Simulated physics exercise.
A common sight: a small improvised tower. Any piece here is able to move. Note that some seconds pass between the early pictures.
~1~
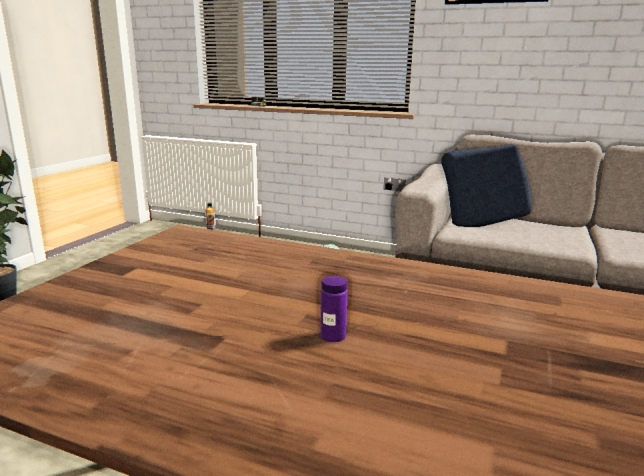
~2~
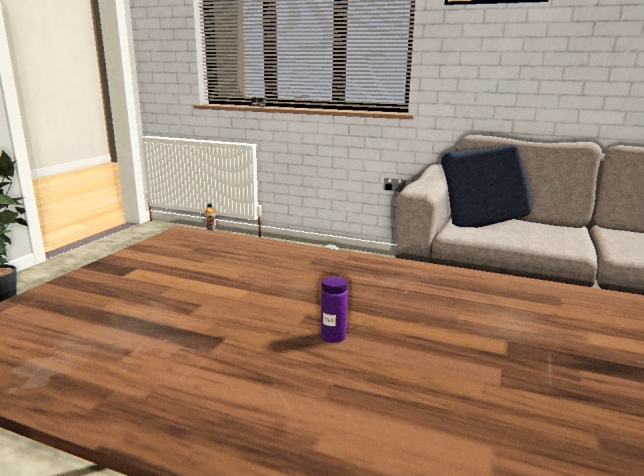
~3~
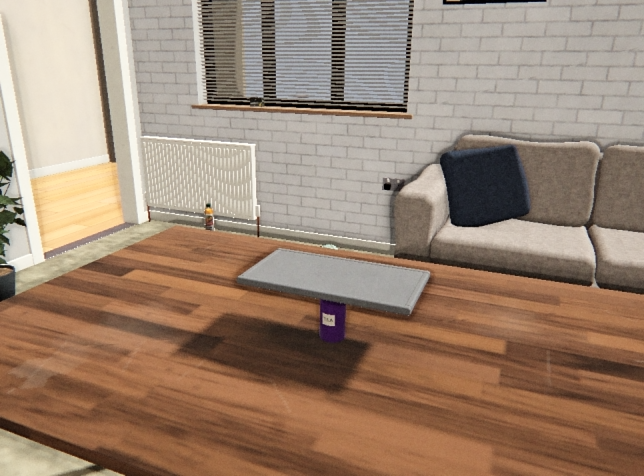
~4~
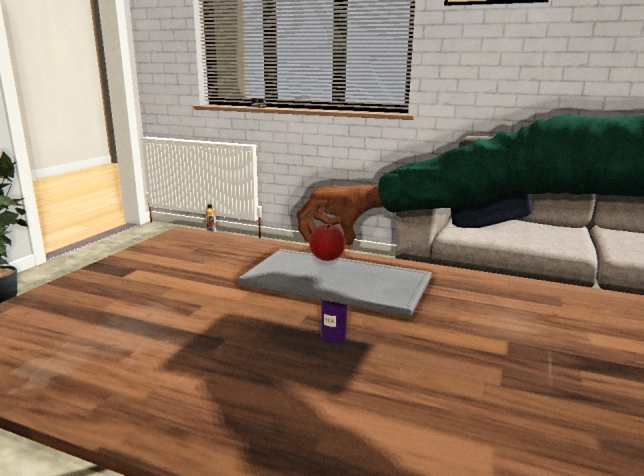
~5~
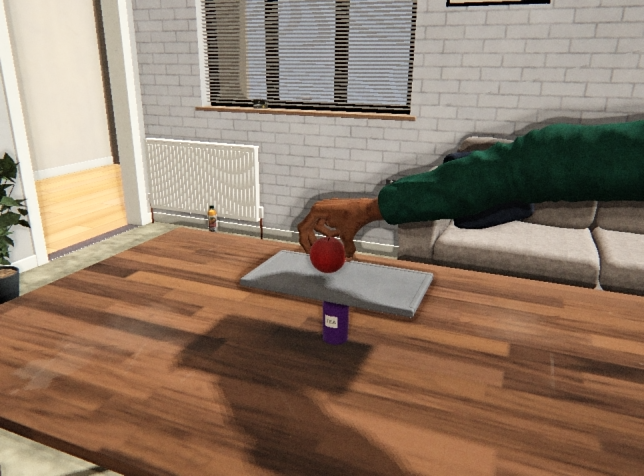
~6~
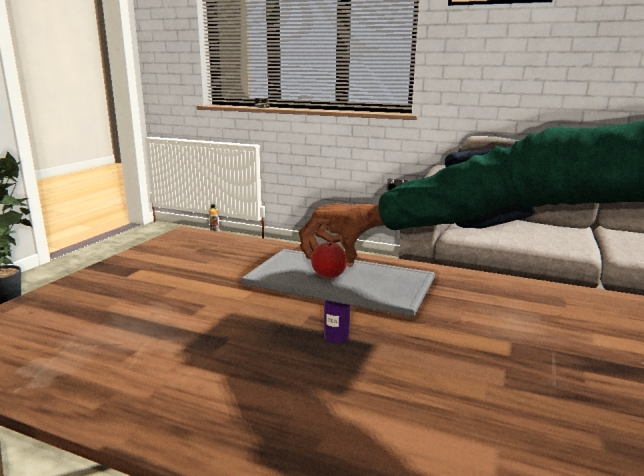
An arm in a green sleeve reaches in from the right over a wooden table in a living room, seen from slightly above. A purple shaker stands mid-table, first alone, then beneath a flat grey board, with a radiator behind at left and a grey sofa at right. The hand lowers a red apple slightly onto the board and keeps hold of it, while the view barely shifts.
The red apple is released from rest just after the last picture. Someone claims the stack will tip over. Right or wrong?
Wrong, it stays upright.
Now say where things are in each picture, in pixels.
The last thing is not in view yet; purple shaker (334, 309), in the first picture.
The last thing is not in view yet; purple shaker (334, 309), in the second picture.
The last thing is not in view yet; purple shaker (333, 309), in the third picture.
On its way; red apple (327, 242); purple shaker (334, 310), in the fourth picture.
On its way; red apple (328, 255); purple shaker (336, 311), in the fifth picture.
In place under the hand; red apple (329, 260); purple shaker (337, 310), in the sixth picture.
Then, 0.20 s later than the last frame, all is still.
Then, 0.40 s later than the last frame, red apple resting near (329, 261).
When it is over, all 3 as before. End places, in pixels of the last picture, red apple near (329, 261). The stack keeps its balance.
